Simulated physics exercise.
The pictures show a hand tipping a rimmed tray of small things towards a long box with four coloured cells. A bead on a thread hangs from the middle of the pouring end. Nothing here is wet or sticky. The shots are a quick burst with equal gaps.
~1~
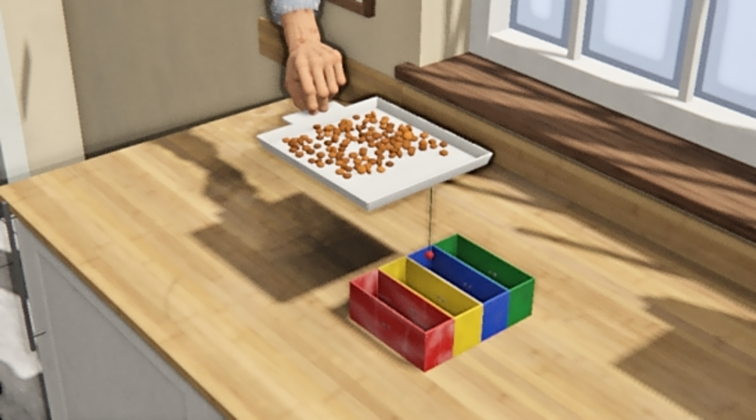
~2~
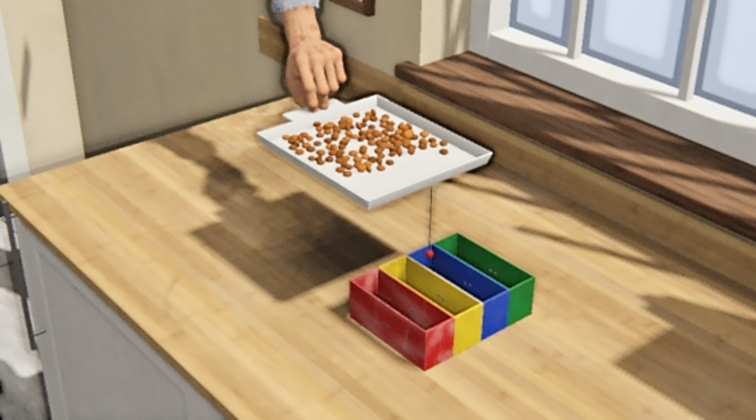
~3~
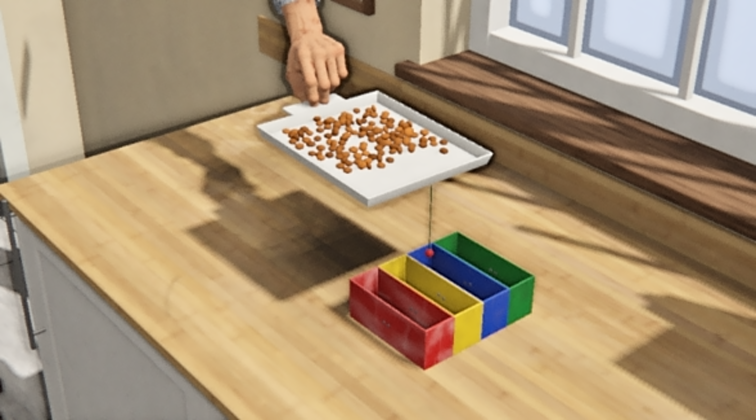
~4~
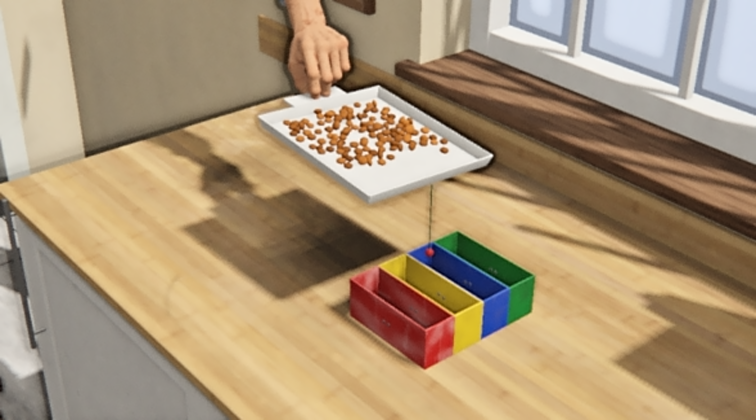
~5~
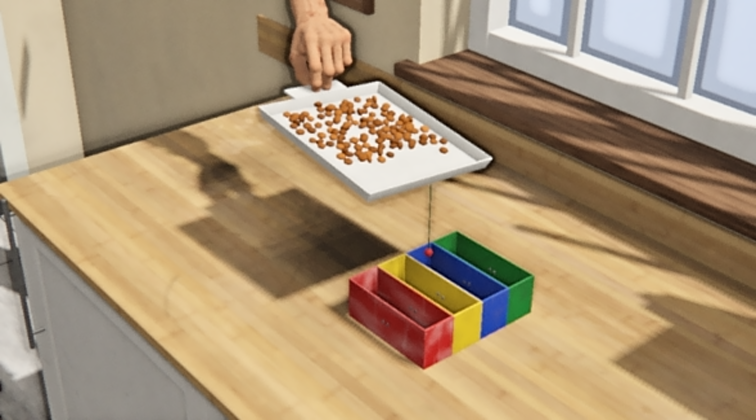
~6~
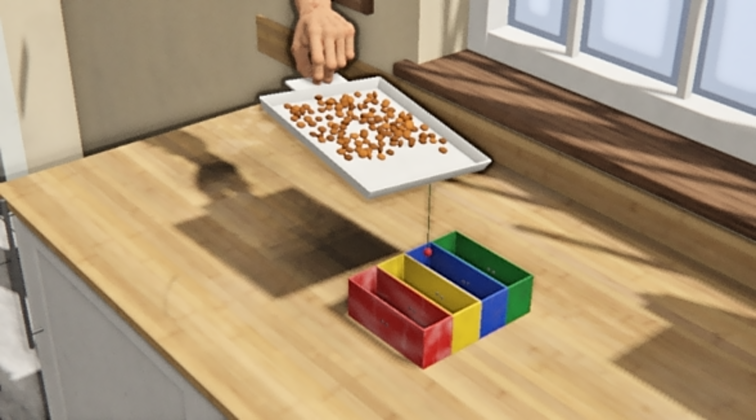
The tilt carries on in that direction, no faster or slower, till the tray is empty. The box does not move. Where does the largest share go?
Most goes to the green cell.
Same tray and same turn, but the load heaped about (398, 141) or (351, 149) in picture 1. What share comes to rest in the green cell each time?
About 50 and 50 per cent.
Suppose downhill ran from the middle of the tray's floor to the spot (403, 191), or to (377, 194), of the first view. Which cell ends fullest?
In turn: The red one; the red one.
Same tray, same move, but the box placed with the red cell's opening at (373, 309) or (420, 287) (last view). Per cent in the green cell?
The first gives 0 %, the second 60 %.
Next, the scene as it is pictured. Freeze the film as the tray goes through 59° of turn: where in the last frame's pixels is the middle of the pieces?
Near (453, 159).
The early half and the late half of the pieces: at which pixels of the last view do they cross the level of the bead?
The first part at (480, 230); the rest at (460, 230).
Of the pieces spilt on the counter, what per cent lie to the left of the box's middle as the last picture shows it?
Close to 0 per cent.
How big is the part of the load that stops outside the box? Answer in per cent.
It comes to 50 per cent or so.
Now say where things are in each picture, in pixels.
The first picture shows corners of the pouring end near (368, 200) and (487, 153), level; middle of the load near (362, 141), bits of cat kibble; bead on its thread near (429, 255); red cell near (439, 342); yellow cell near (467, 327); blue cell near (495, 313); green cell near (521, 299).
The second picture shows corners of the pouring end near (369, 198) and (487, 152), level; middle of the load near (362, 139).
The third picture shows corners of the pouring end near (369, 196) and (487, 153), tipped barely, lowest at the right corner; middle of the load near (362, 135).
The fourth picture shows corners of the pouring end near (370, 193) and (488, 155), tipped a little, lowest at the right corner; middle of the load near (363, 130).
The fifth picture shows corners of the pouring end near (370, 191) and (487, 157), tipped a little, lowest at the right corner; middle of the load near (363, 126).
The sixth picture shows corners of the pouring end near (371, 188) and (486, 159), tipped a little, lowest at the right corner; middle of the load near (363, 121); red cell near (438, 339); yellow cell near (466, 324); blue cell near (493, 310); green cell near (519, 297).
Shortly afterwards, tray tipped steeply; all but a few on the tray; only a few in the green cell; a little falling or outside the box.
Next, tray tipped right over; a little on the tray; near a third in the green cell; only a few in the blue cell; near half falling or outside the box.
Some moments later, tray tipped past a quarter turn; near half in the green cell; only a few in the blue cell; near half falling or outside the box.
In the end, tray tipped past a quarter turn; near half in the green cell; only a few in the blue cell; none at all in the red cell; none at all in the yellow cell; near half outside the box.
